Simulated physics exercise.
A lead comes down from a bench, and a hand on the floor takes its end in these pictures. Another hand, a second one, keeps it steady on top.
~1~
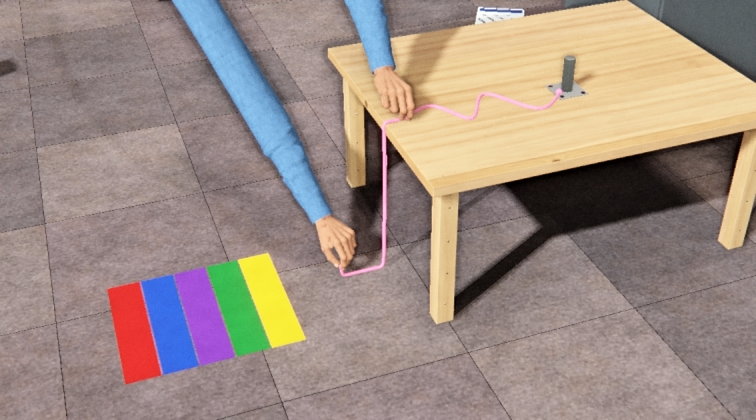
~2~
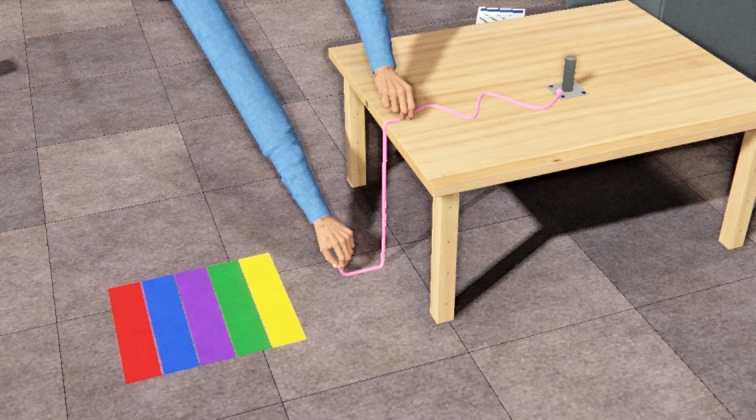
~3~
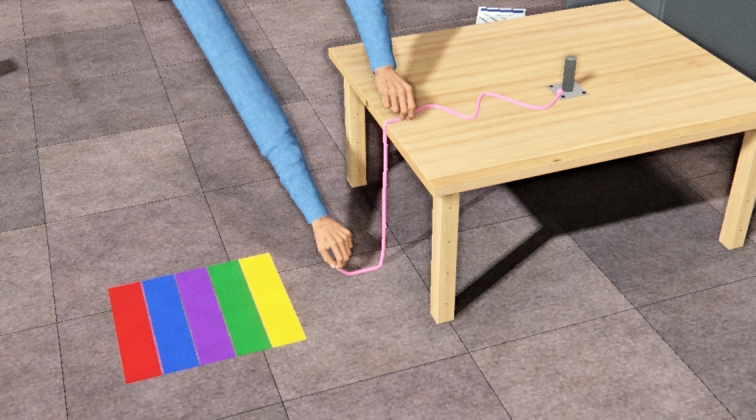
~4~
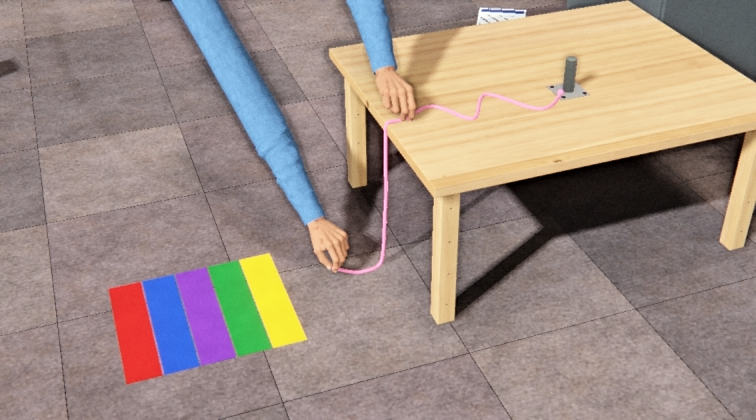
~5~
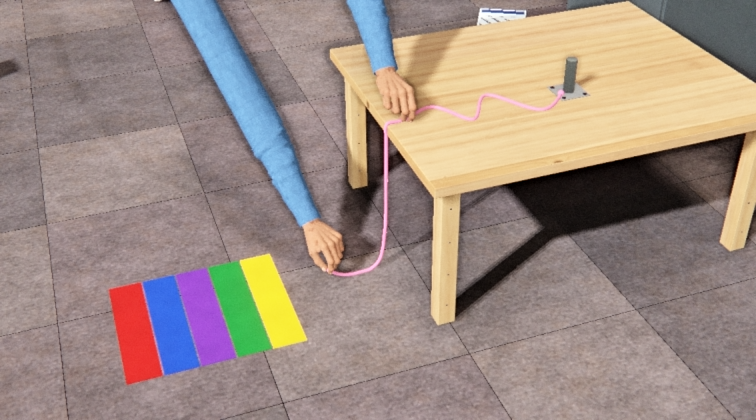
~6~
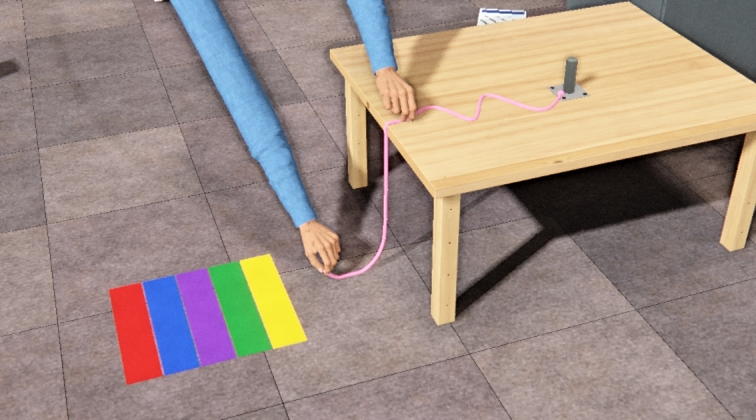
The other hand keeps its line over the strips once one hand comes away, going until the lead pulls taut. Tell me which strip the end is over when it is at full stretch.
It is over the red strip.
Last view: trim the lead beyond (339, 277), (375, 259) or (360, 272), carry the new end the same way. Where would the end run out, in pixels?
In order, roughly (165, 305), (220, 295) and (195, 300).
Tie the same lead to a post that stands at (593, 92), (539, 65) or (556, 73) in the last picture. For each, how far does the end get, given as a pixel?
First (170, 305), then (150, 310), and last (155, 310).
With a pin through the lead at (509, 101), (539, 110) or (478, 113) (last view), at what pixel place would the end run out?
Approximately (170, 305), (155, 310) and (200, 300), respectively.
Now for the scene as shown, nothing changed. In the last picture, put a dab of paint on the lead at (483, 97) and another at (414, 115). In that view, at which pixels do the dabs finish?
(459, 111), then (349, 155).
Soon after, end near (191, 301); over purple.
After that, end near (157, 309); over blue.
At the stop, end near (138, 313); over red. The red one.
